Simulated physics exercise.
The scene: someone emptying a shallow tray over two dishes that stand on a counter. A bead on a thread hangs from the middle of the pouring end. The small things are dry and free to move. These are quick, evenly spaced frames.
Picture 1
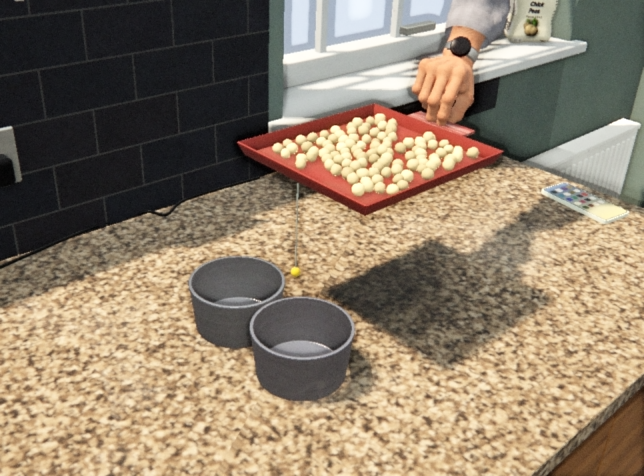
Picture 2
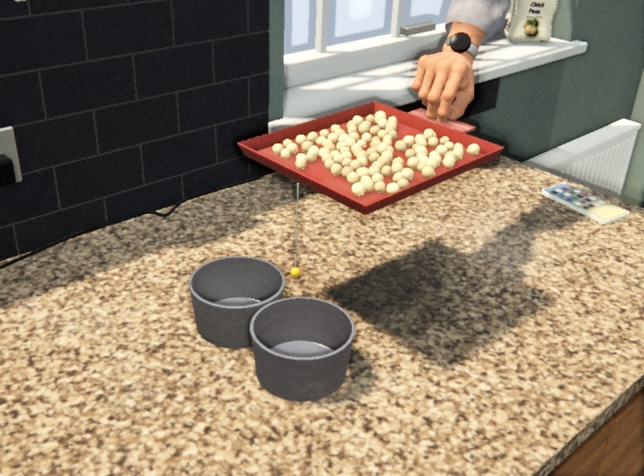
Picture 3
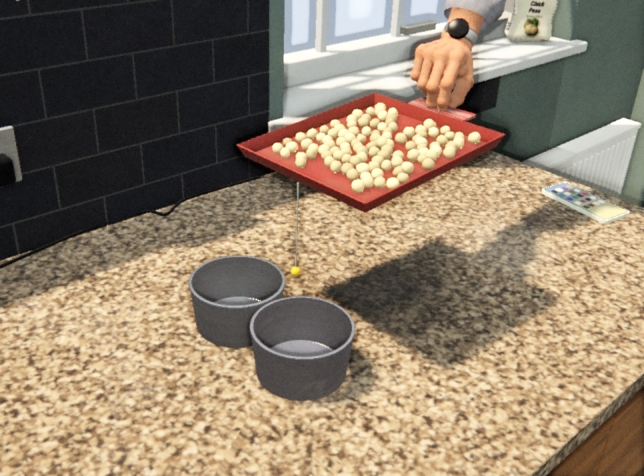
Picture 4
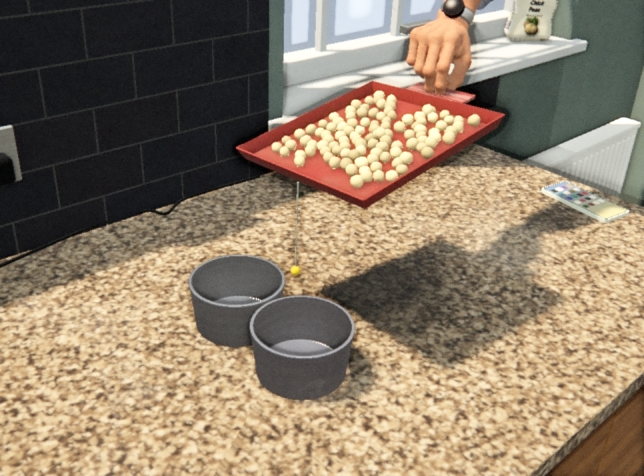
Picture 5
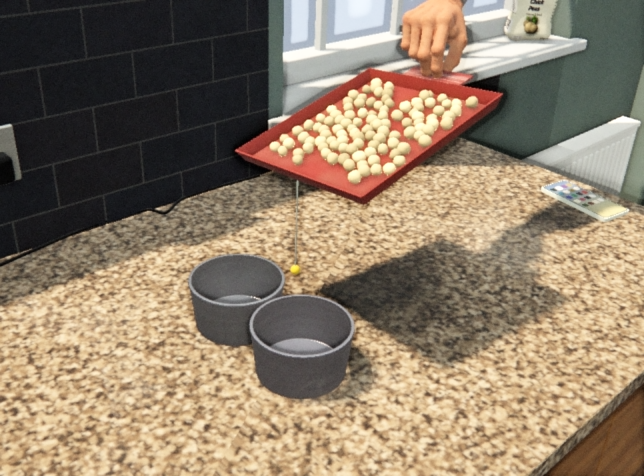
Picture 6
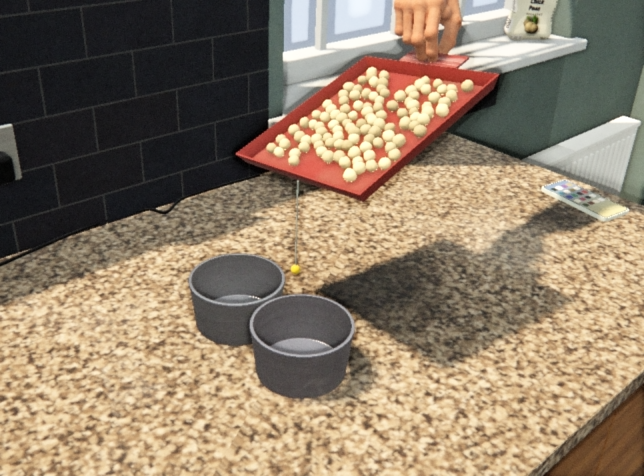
A hand raised the far side of a red tray of pale, round nuts, slanting it more and more toward its left corner above two gray dishes on a speckled counter, while the dishes stayed put.
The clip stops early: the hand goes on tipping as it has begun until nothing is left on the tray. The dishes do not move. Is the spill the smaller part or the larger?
In the dishes lies the larger part of it.
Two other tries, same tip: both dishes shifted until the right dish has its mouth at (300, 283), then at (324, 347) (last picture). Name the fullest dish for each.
First the left-hand dish, then the left-hand dish.
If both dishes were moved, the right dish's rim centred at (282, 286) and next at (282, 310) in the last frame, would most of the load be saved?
In turn: Above a half; over half.
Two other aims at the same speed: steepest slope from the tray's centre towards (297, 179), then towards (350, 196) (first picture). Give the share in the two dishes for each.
In turn 90 and 60 in a hundred.
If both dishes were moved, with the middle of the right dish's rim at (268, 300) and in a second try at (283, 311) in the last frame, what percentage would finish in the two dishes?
About 80 and 90 per cent.
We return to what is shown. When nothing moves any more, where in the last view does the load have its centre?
Roughly at (231, 304).
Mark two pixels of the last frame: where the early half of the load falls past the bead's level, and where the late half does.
Early half (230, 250), late half (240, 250).
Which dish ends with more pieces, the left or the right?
That is the dish on the left.
Soon, tray tipped steeply; most on the tray; a stray few in the left dish; a stray few outside both; a small part in the air.
A while on, tray tipped past a quarter turn; a stray few on the tray; a stray few in the right dish; about half in the left dish; about a quarter outside both; about a quarter in the air.
Towards the end, tray tipped past a quarter turn; a stray few in the right dish; about two thirds in the left dish; about a third outside both.
Finally, tray tipped past a quarter turn; a stray few in the right dish; about two thirds in the left dish; about a third outside both.
